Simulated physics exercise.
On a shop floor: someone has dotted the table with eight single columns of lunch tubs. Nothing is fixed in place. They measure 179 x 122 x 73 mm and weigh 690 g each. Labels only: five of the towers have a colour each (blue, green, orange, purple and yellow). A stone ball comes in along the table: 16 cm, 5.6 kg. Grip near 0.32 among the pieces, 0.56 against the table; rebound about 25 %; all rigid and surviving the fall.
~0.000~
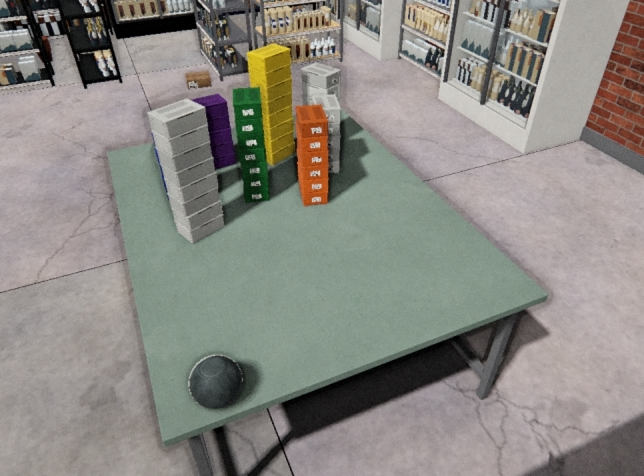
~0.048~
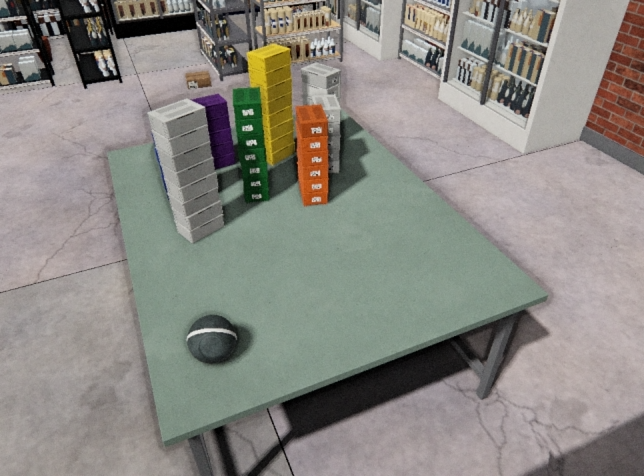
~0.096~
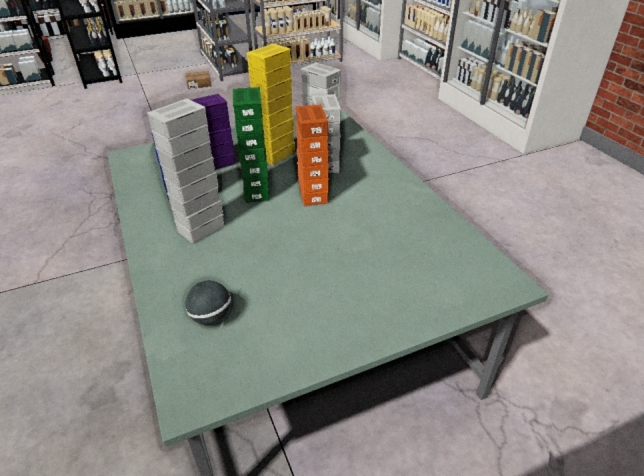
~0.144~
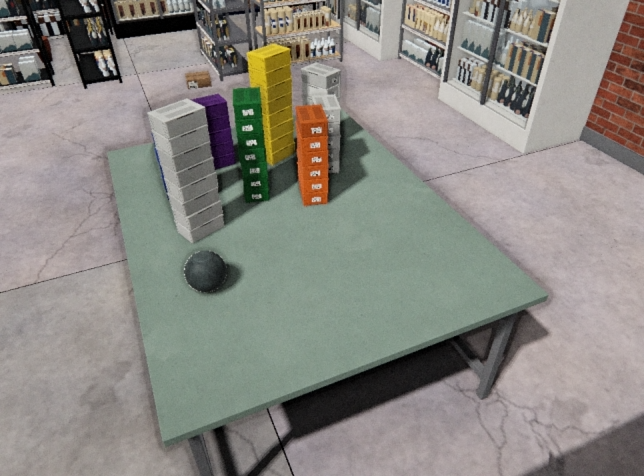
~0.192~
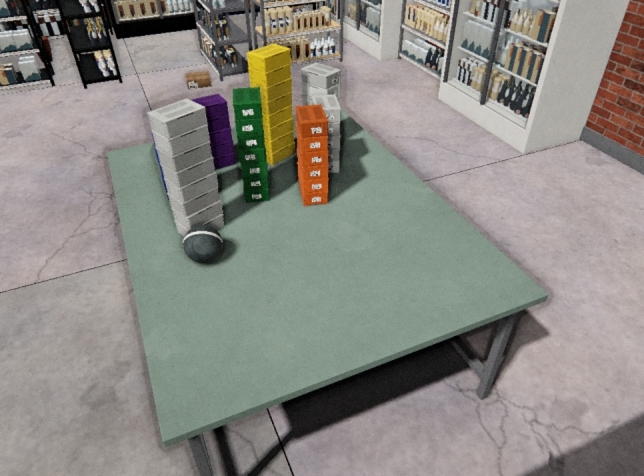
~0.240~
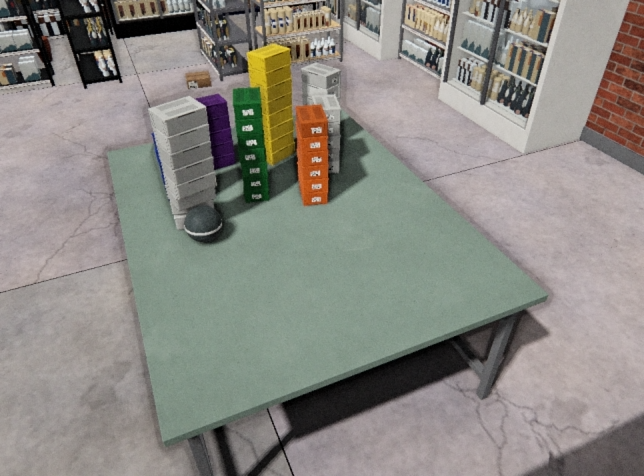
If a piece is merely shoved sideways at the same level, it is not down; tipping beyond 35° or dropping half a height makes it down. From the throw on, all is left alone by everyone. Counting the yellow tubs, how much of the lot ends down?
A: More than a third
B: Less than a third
(B) Less than a third.
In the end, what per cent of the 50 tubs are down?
Around 30 per cent, I'd say.
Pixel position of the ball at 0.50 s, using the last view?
Position: About (219, 169).
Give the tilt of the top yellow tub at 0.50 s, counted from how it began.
Angle at that time, about 0 degrees.
By 0.34 s, ball still moving; none of the 8 yellow tubs down (0 of 50 in all colours); top yellow tub unmoved; top blue tub tilted 21°.
By 0.50 s, ball still moving; none of the 8 yellow tubs down (8 of 50 in all colours); top yellow tub unmoved; top blue tub on its side.
By 0.72 s, ball still moving; none of the 8 yellow tubs down (13 of 50 in all colours); top yellow tub unmoved; top blue tub on its side.
By 1.10 s, ball still moving; none of the 8 yellow tubs down (15 of 50 in all colours); top yellow tub unmoved; top purple tub on its side.
When it is over (1.6 s), ball rolling away; none of the 8 yellow tubs down (15 of 50 in all colours); top yellow tub unmoved; top purple tub upside down. That is 0 per cent. In pixels of the last frame, middles, top yellow tub near (269, 58), top purple tub near (236, 172).
